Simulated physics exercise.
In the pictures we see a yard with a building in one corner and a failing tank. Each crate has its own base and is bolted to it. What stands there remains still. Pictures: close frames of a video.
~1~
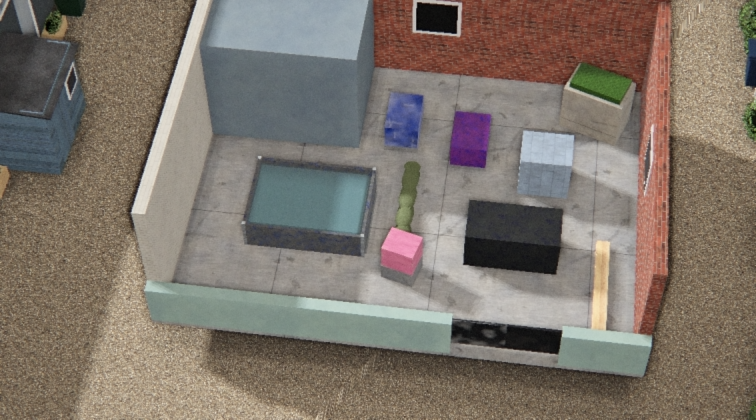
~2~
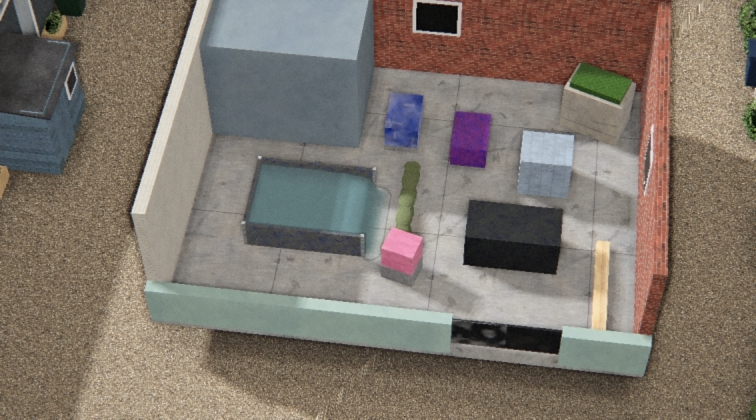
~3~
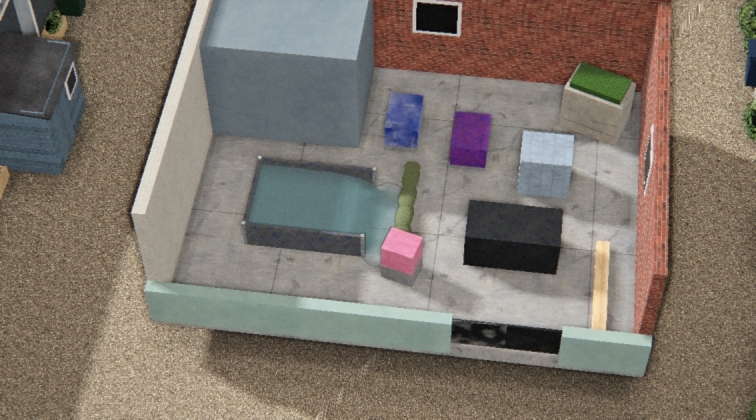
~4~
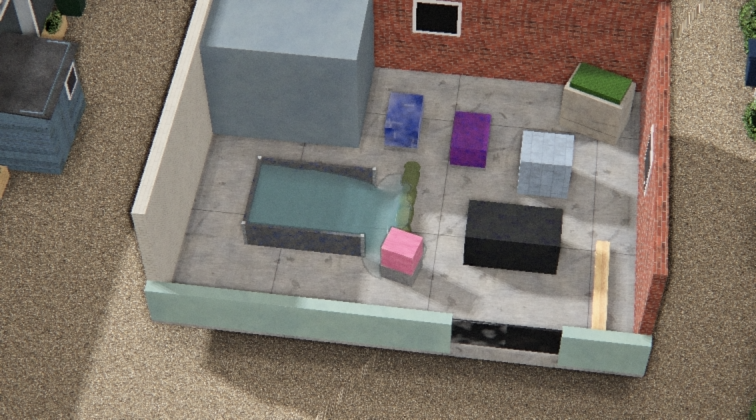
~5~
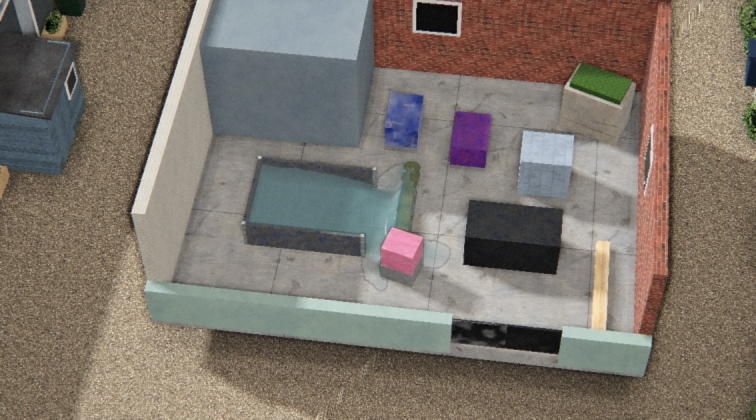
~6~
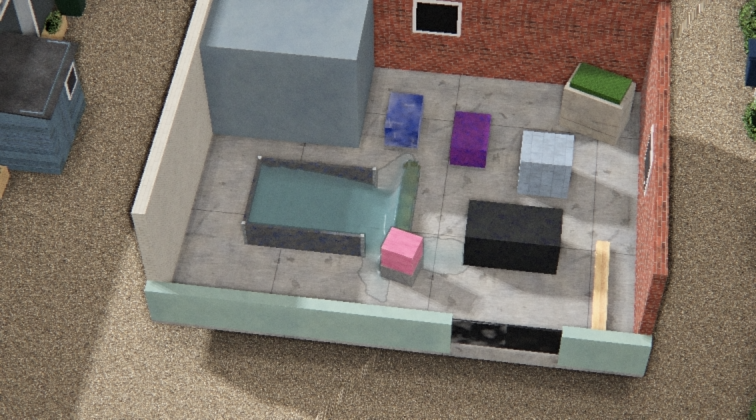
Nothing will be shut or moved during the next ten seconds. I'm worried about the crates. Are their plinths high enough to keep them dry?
In the end blue crate: Reached by water, pink crate: Kept safe, purple crate: Reached by water.
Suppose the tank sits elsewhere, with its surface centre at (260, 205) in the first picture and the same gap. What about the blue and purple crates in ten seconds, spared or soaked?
Result: Blue crate is flooded; purple crate is flooded.
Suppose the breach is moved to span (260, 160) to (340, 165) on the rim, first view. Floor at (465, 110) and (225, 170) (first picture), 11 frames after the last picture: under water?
Waterless, submerged.
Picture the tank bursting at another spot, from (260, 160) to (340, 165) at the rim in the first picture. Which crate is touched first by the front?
The one in blue.
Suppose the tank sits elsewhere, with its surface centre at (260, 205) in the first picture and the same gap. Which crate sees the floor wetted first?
It is the crate marked pink.
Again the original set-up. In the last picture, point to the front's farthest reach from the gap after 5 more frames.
My pick would be pixel (522, 295).
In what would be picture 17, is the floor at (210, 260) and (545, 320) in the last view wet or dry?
The first place is spared and the second is inundated.
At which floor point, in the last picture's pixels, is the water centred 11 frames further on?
About (365, 221) in the last view.
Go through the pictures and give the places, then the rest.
The first frame shows the open tank at (310, 199) is whole and still.
In the second frame, water pours out at (367, 216) and has run to (366, 258).
In the third frame, the front is at (381, 262), out from the gap at (367, 217).
In the fourth frame, the front is at (404, 177), out from the gap at (367, 217).
In the fifth frame, the front is at (444, 258), out from the gap at (367, 218).
In the sixth frame, water pours out at (367, 218) and has run to (461, 268).
A moment on, water covers 20 % of the floor; the blue crate water round its plinth, the pink crate water round its plinth, the purple crate water round its plinth.
Next, water covers 35 % of the floor; the blue crate water round its plinth, the pink crate water round its plinth, the purple crate water round its plinth.
Then, water covers 55 % of the floor; the blue crate water round its plinth, the pink crate water round its plinth, the purple crate water round its plinth.
Later, water covers 80 % of the floor; the blue crate water round its plinth, the pink crate water round its plinth, the purple crate water round its plinth.
In the end, water covers 95 % of the floor; the blue crate was topped, the pink crate stayed above the water, the purple crate was topped.
